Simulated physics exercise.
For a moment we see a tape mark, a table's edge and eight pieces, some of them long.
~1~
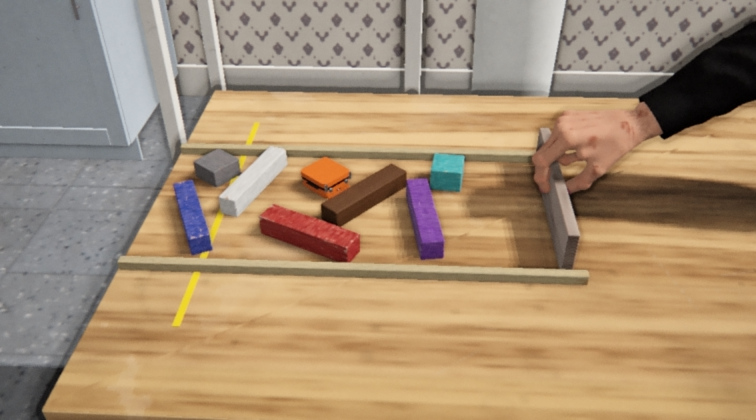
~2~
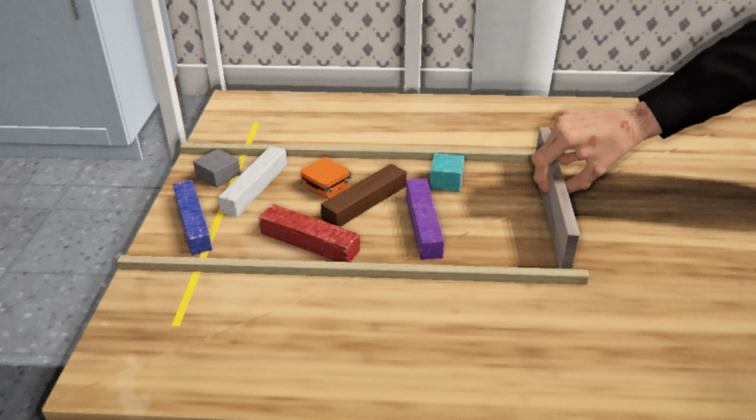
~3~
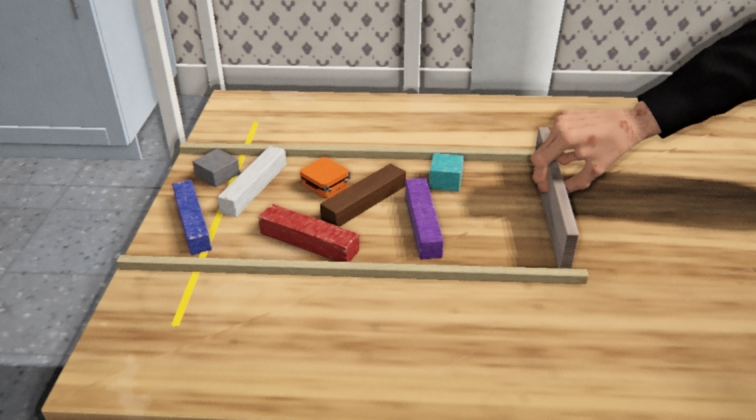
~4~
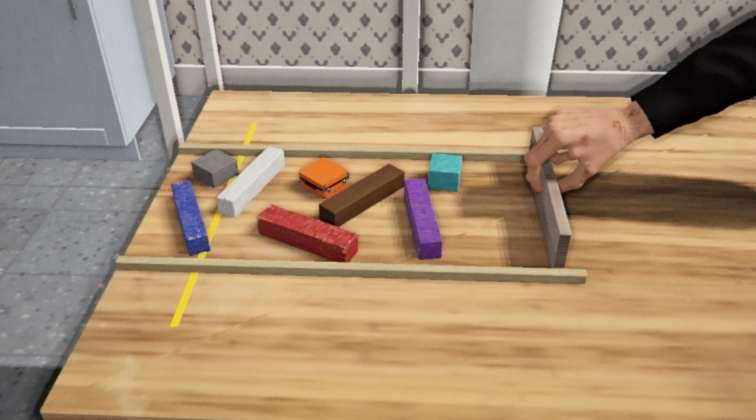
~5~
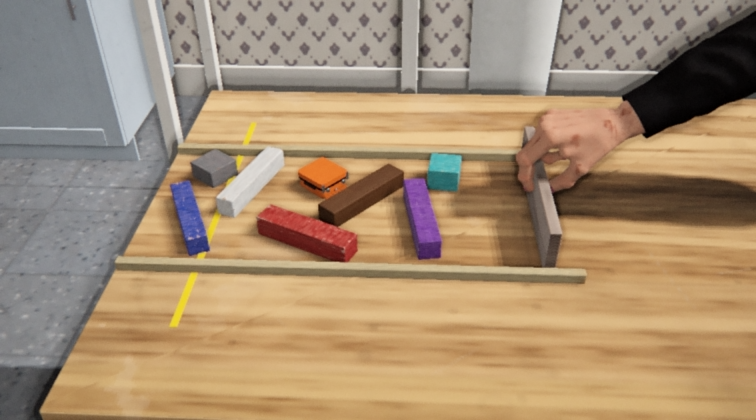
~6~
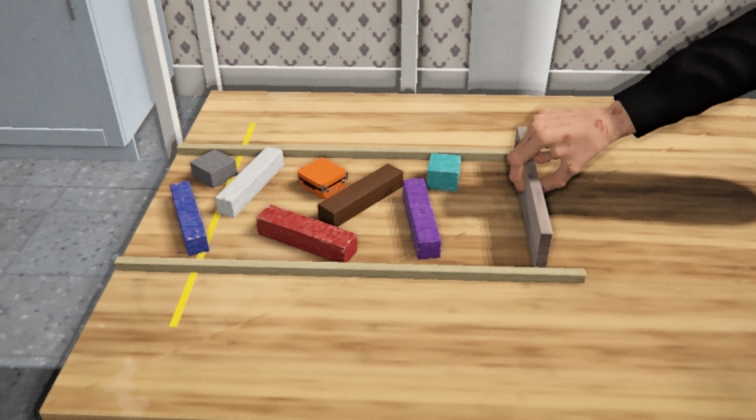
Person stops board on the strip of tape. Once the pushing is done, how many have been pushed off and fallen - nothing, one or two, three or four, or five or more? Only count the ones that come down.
What drops is a group of three or four.
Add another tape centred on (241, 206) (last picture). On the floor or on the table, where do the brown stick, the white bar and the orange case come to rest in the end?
The brown stick: It is still there. The white bar: It is gone. The orange case: It is still there.
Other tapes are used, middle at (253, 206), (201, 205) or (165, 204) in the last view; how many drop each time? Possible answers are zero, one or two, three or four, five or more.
Falls: 1 or 2; 3 or 4; five or over.
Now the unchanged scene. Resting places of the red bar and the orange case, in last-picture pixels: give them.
Result: One at about (151, 224), the other at about (158, 179).
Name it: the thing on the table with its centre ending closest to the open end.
The one out in front is the orange case.
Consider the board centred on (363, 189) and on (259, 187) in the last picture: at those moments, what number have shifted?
First 5, then 8.
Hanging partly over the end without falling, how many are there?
I'd say 2 of them.
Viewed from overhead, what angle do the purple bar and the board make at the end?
Roughly 0° out of line.
Soon after, none off yet; blue bar at rest near (189, 217); grey block at rest near (214, 169); white bar at rest near (251, 180).
Then, none off yet; blue bar at rest near (189, 217); grey block at rest near (214, 169); white bar moving near (247, 180).
Further on, none off yet; blue bar moved a little near (166, 222); grey block tipped a little near (155, 170); white bar moved about its own width near (180, 174).
At rest, the number that fall off is three or four; fallen, white bar, grey block and blue bar.
